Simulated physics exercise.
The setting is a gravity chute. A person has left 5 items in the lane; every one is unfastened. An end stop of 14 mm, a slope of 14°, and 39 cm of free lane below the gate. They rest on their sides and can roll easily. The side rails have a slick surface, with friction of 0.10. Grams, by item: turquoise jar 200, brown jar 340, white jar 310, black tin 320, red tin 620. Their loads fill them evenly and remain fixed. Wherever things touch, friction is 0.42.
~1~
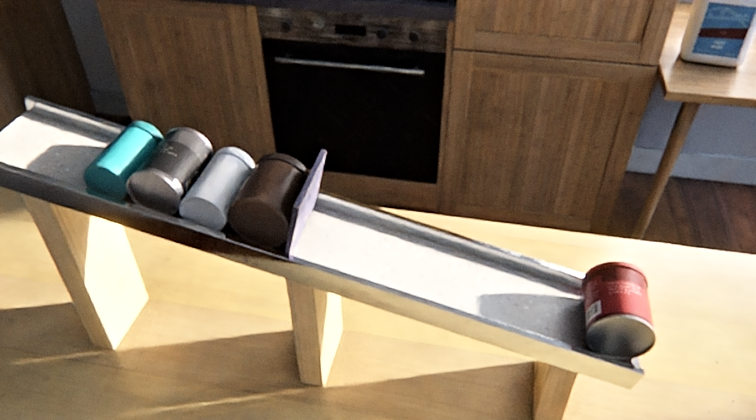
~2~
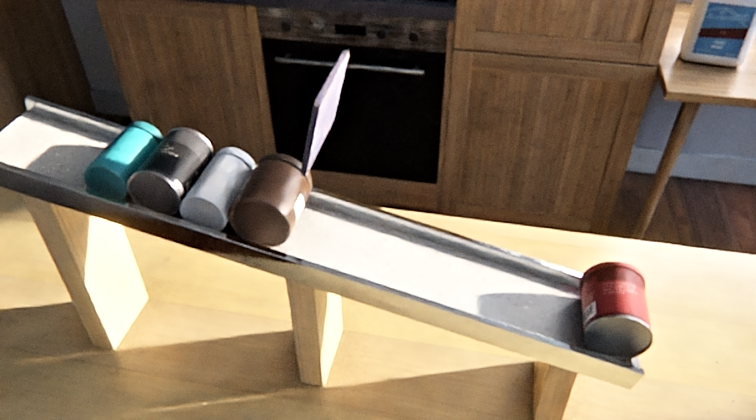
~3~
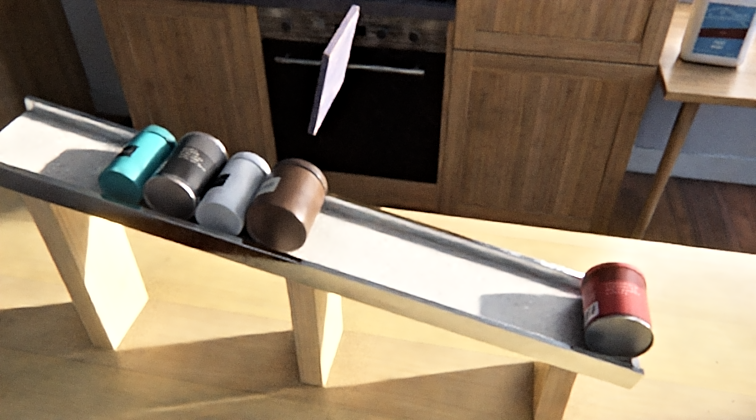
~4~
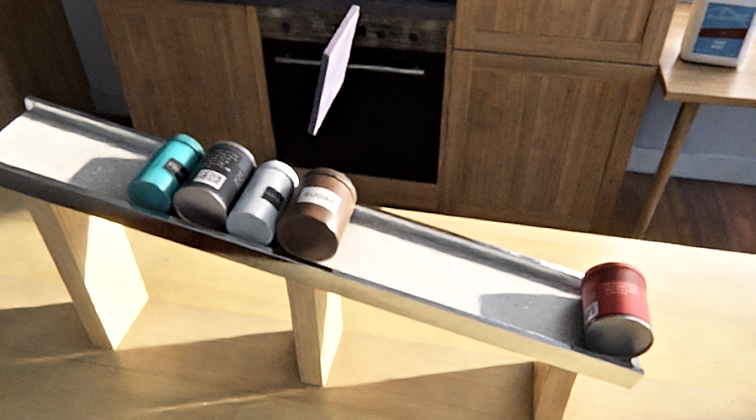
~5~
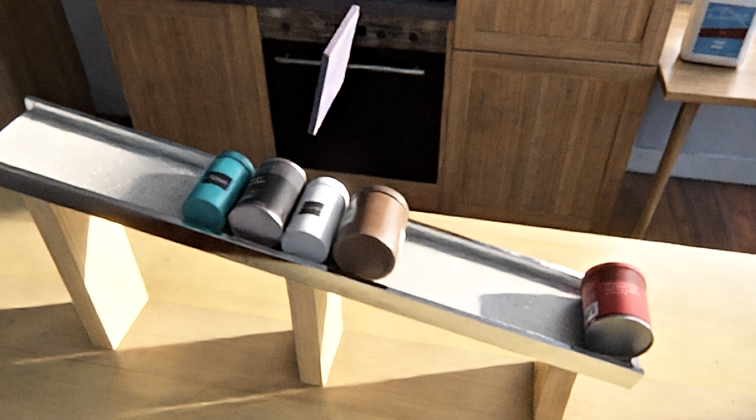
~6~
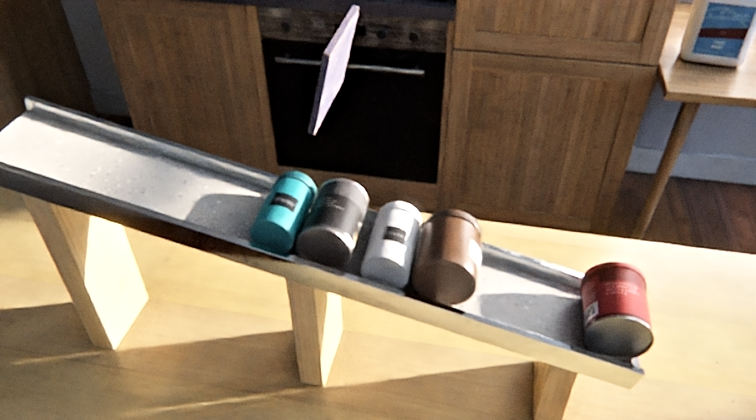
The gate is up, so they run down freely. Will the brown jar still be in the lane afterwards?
It's not in the lane anymore.
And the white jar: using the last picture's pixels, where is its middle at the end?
In the last picture it sits around (628, 315).
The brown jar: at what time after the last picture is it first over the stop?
Answer: Near 0.6 s.
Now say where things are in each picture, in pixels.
Gate shut; brown jar (271, 200); turquoise jar (126, 160), in the first frame.
Leader 48 cm from the stop; black tin (172, 171); red tin (615, 310), in the second frame.
Leader 45 cm from the stop; turquoise jar (140, 165); white jar (235, 194), in the third frame.
Leader 41 cm from the stop; brown jar (318, 215); black tin (216, 185), in the fourth frame.
Leader 33 cm from the stop; brown jar (372, 232); turquoise jar (219, 190), in the fifth frame.
Leader 23 cm from the stop; brown jar (448, 257); black tin (334, 223), in the sixth frame.
Then, 0.10 s later than the last frame, leader 13 cm from the stop; brown jar near (519, 280).
Then, 0.40 s later than the last frame, leader 2 cm from the stop; red tin now over the stop; brown jar near (597, 305).
Then, 0.60 s later than the last frame, brown jar near (643, 311).
Then, 0.90 s later than the last frame, brown jar now over the stop; turquoise jar at a standstill; white jar at a standstill.
When it is over, over the stop, brown jar and red tin; the other 3 in the lane.
